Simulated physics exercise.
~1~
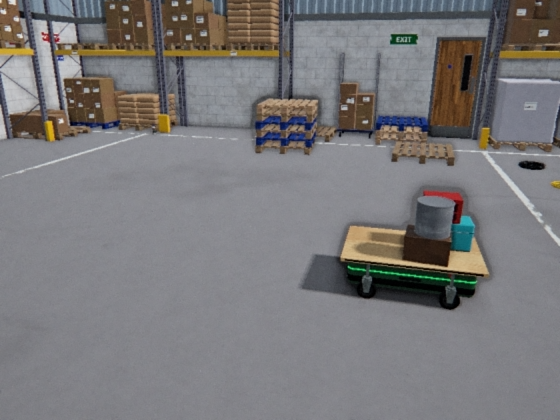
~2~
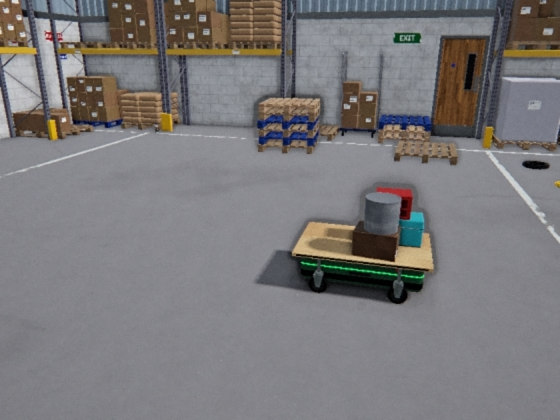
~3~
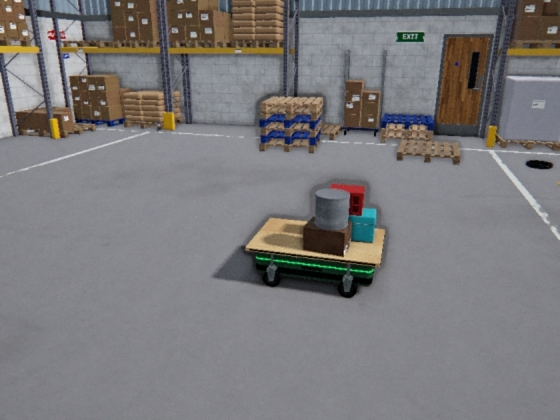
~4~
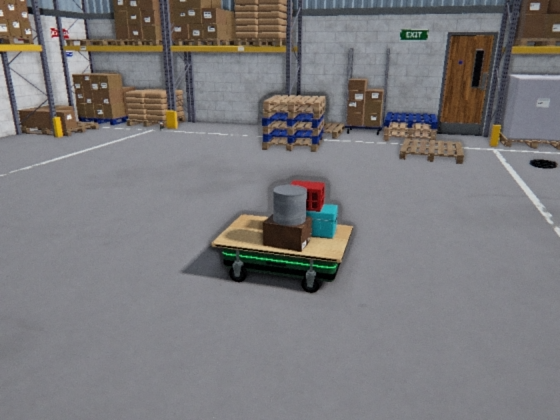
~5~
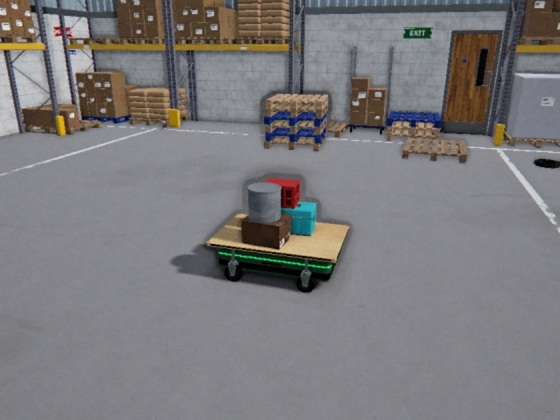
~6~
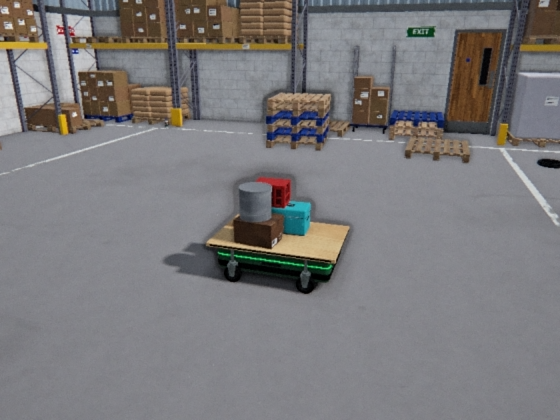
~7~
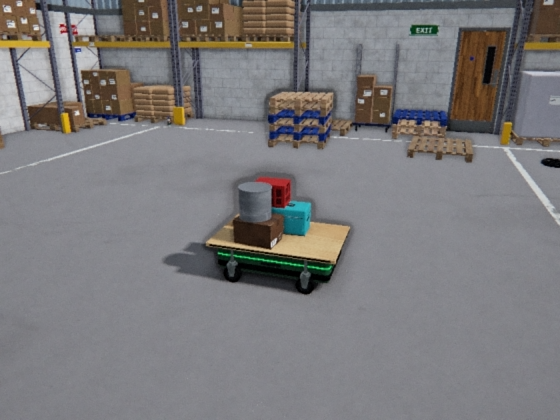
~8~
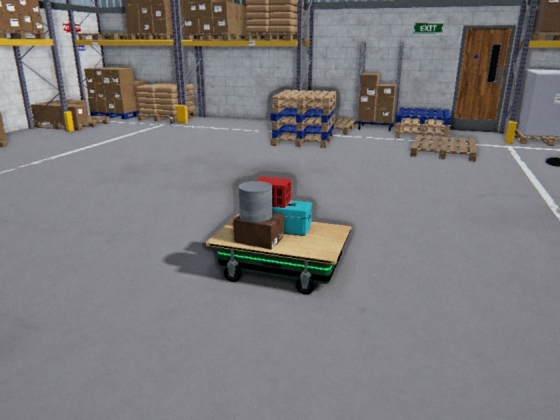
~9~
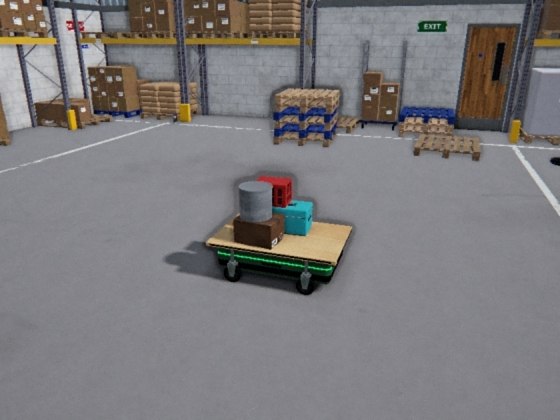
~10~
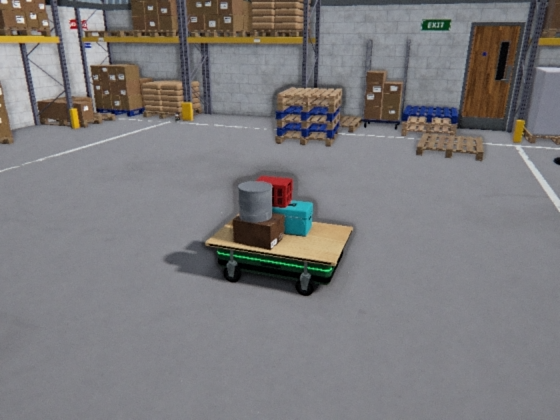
In this clip, a flat cart carrying a grey pail on a brown box, a red crate and a turquoise toolbox rolls left across a warehouse floor and stops; the load slides a little left along the deck, then everything rests upright and still aboard.
